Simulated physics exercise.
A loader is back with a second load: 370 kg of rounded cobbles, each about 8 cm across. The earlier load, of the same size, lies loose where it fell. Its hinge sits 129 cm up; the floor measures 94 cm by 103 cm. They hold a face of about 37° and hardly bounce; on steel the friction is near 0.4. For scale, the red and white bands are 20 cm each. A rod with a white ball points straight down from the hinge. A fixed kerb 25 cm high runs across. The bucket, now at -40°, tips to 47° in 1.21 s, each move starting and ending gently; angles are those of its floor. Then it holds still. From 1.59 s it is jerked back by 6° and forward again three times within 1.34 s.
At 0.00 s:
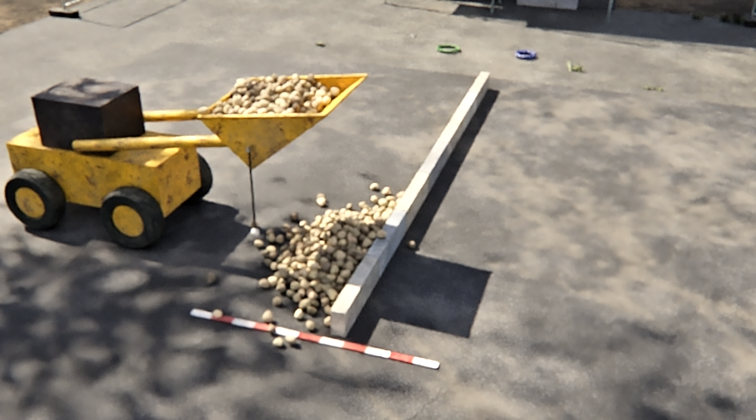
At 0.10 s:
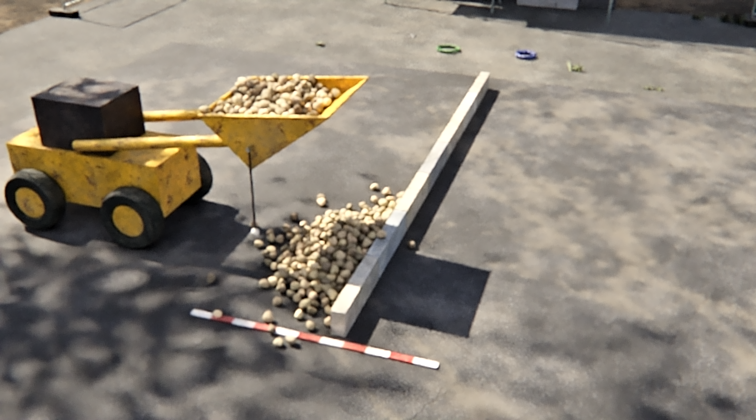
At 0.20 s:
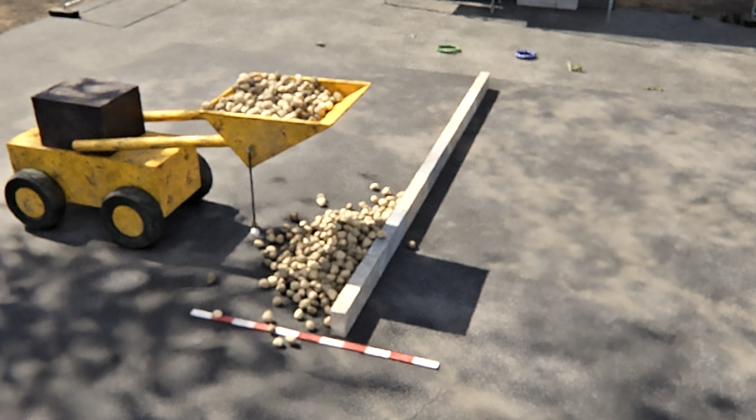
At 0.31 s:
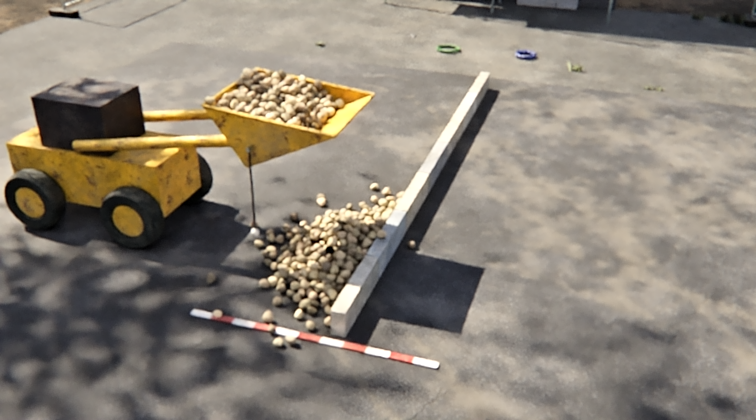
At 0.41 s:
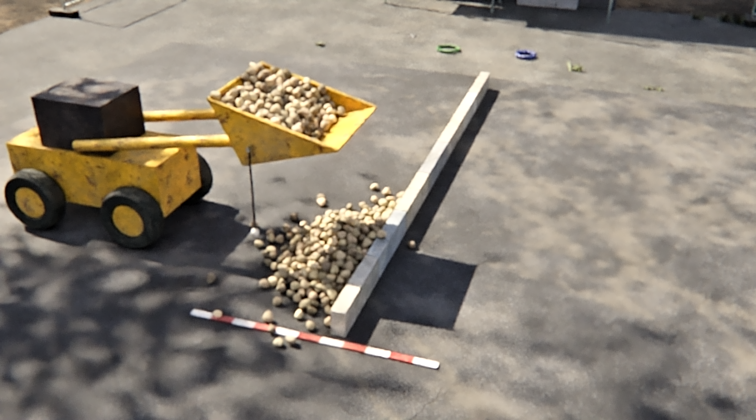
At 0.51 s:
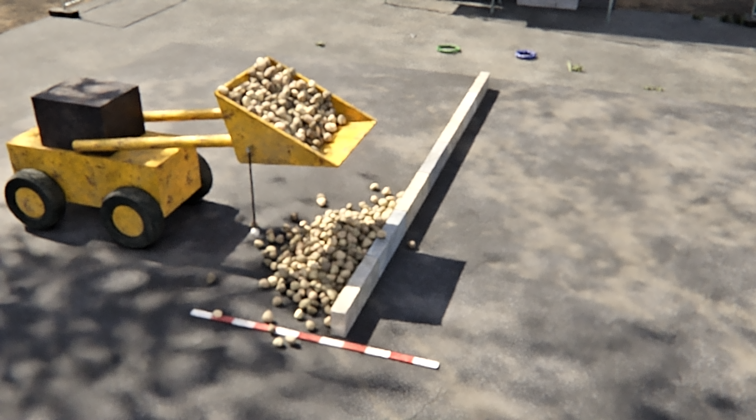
A yellow loader's raised bucket of pale stones tilting gradually forward above a loose heap beside a long pale kerb.
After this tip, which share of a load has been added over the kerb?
Roughly 22 per cent of a load more.
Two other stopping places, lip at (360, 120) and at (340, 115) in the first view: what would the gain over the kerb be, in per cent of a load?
About 60 and 35 per cent.
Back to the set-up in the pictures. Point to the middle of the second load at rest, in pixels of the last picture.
Around (357, 244).
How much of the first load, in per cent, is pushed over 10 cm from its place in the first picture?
About 15 per cent.
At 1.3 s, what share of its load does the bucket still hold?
About 40 per cent.
After 0.9 s the floor is at 34°; in per cent of one load, 99 in the bucket, 100 on this side of the kerb; the foremost stones are at (379, 244).
After 1.3 s the floor is at 47°; in per cent of one load, 40 in the bucket, 160 on this side of the kerb; the foremost stones are at (386, 236).
After 3.4 s the floor is at 47°; in per cent of one load, 0 in the bucket, 178 on this side of the kerb, 22 over the kerb; the foremost stones are at (530, 277).
After 5.9 s the floor is at 47°; in per cent of one load, 0 in the bucket, 178 on this side of the kerb, 22 over the kerb; the foremost stones are at (530, 277). Net gain over the kerb, 22.
